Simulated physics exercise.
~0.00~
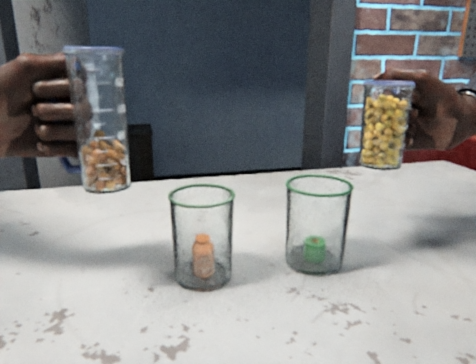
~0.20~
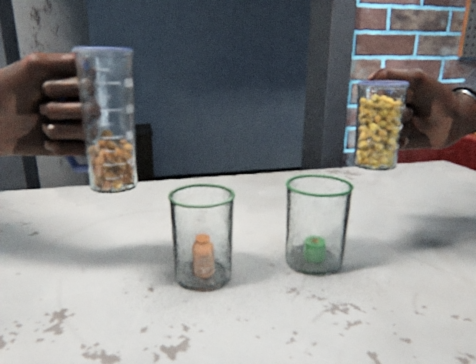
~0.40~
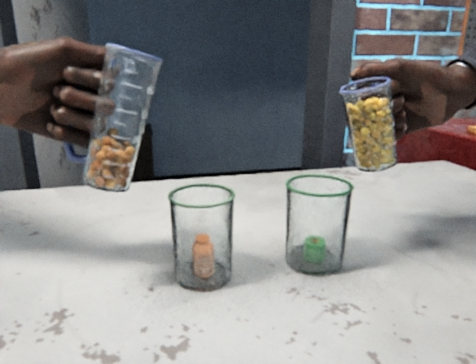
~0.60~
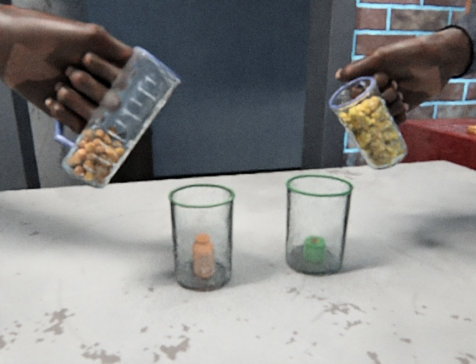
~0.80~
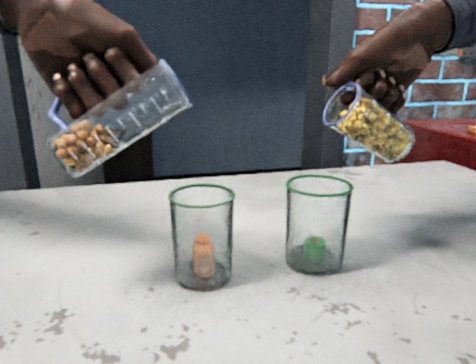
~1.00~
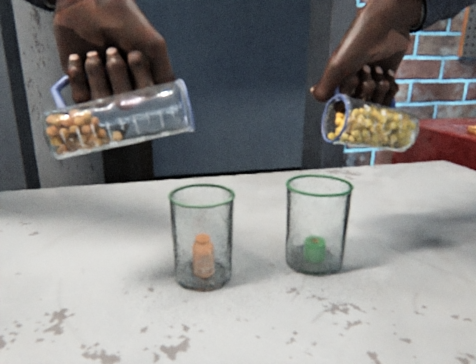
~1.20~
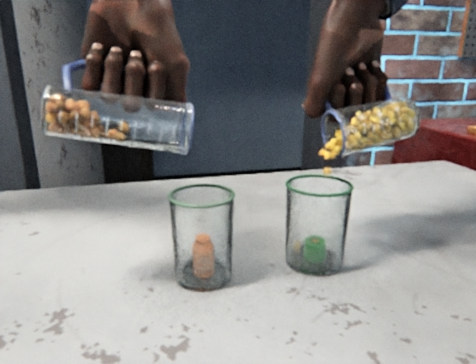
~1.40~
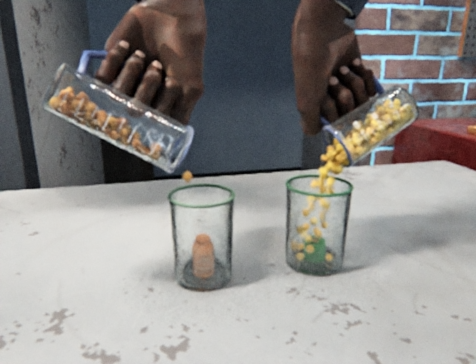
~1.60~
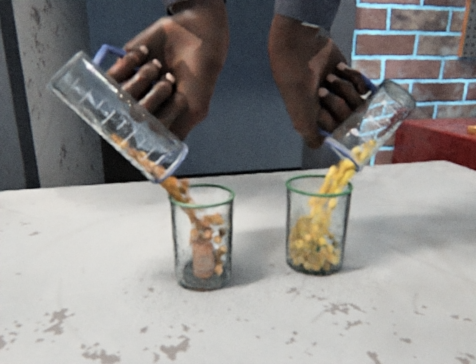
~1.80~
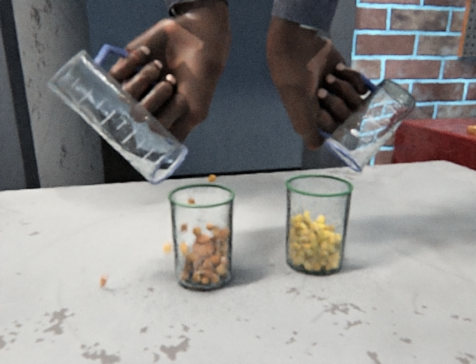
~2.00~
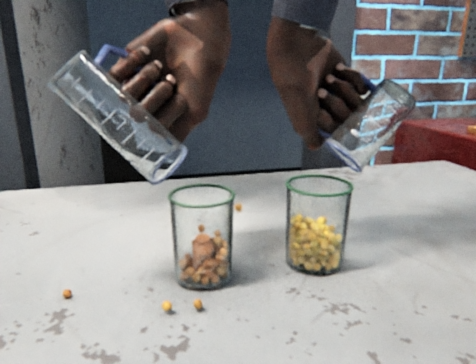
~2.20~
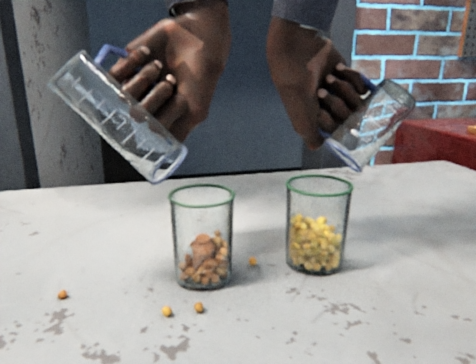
To begin with, two hands hold clear cups upright above a pale, worn counter, the left with orange-brown pieces and the right with yellow ones, behind two green-rimmed glasses holding a small orange object and a small green one. The hands tilt the cups inward until they lie on their sides. Yellow pieces start falling into the right glass first, then the orange-brown ones tumble into the left. Both cups empty, and a few pieces from the left scatter on the counter. Finally, the orange object still pokes above its low pile, while the green one is buried under yellow.
